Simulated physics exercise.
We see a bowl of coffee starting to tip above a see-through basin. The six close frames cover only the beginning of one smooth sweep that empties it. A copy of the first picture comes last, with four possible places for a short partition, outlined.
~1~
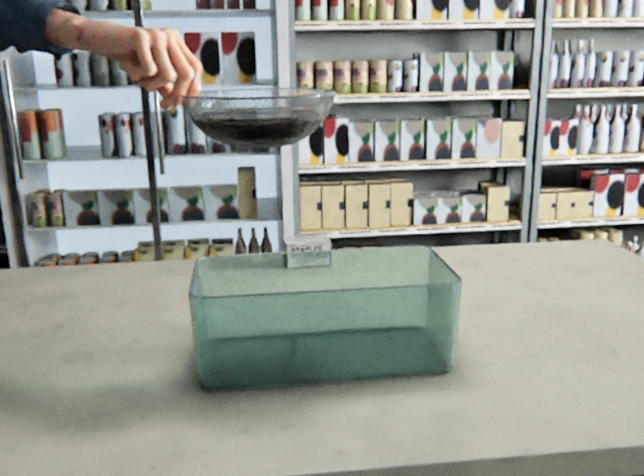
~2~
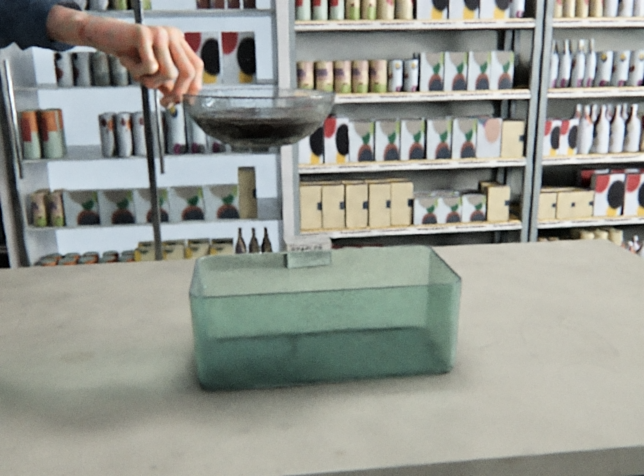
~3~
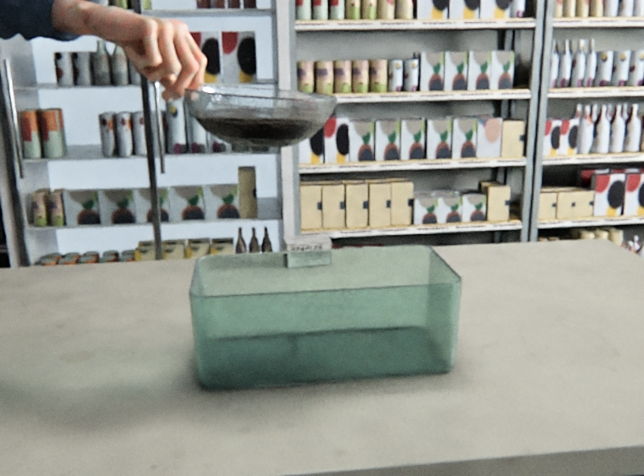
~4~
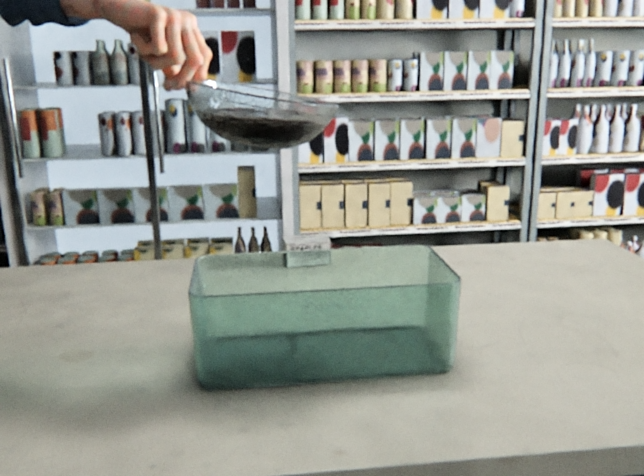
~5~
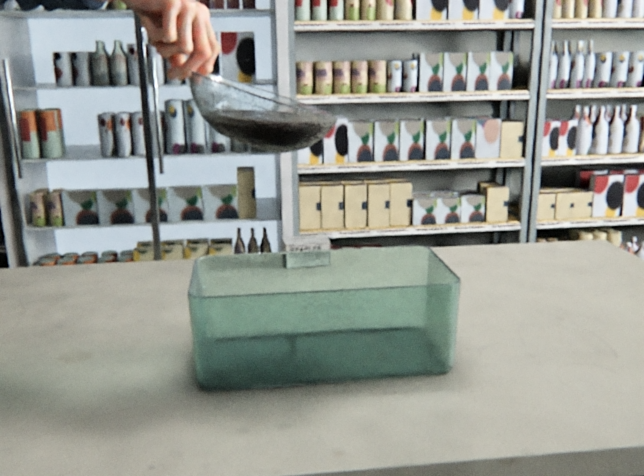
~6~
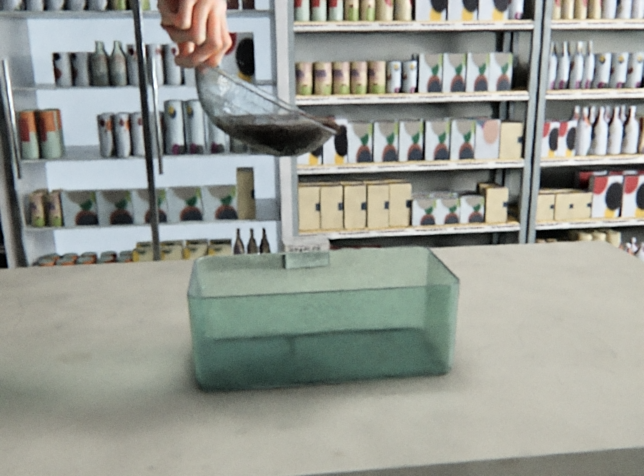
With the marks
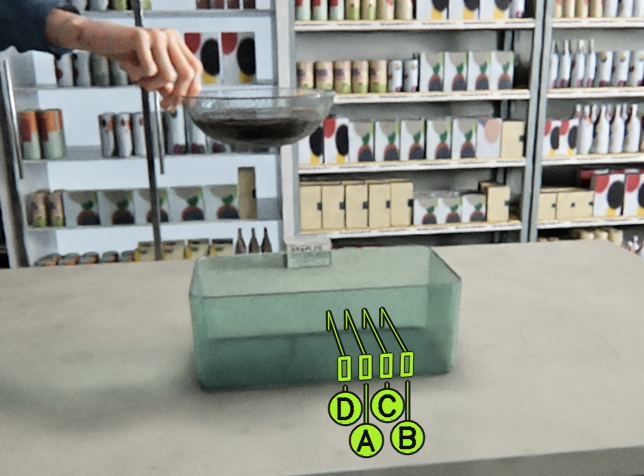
A hand tilting a clear glass bowl of dark coffee rightward above a see-through green basin, the liquid reaching the lip.
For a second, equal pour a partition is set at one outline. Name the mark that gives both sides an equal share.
Use place C.
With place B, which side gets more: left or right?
The left one.
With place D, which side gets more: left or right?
The right side.
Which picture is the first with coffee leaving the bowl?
Picture 6.
On the marked copy, A at (366, 384); B at (407, 381); C at (387, 383); D at (345, 386).
For place A, about 30 % ends left of the wall and 69 % right of it.
For place B, about 72 % ends left of the wall and 27 % right of it.
For place C, about 47 % ends left of the wall and 52 % right of it.
For place D, about 14 % ends left of the wall and 84 % right of it.
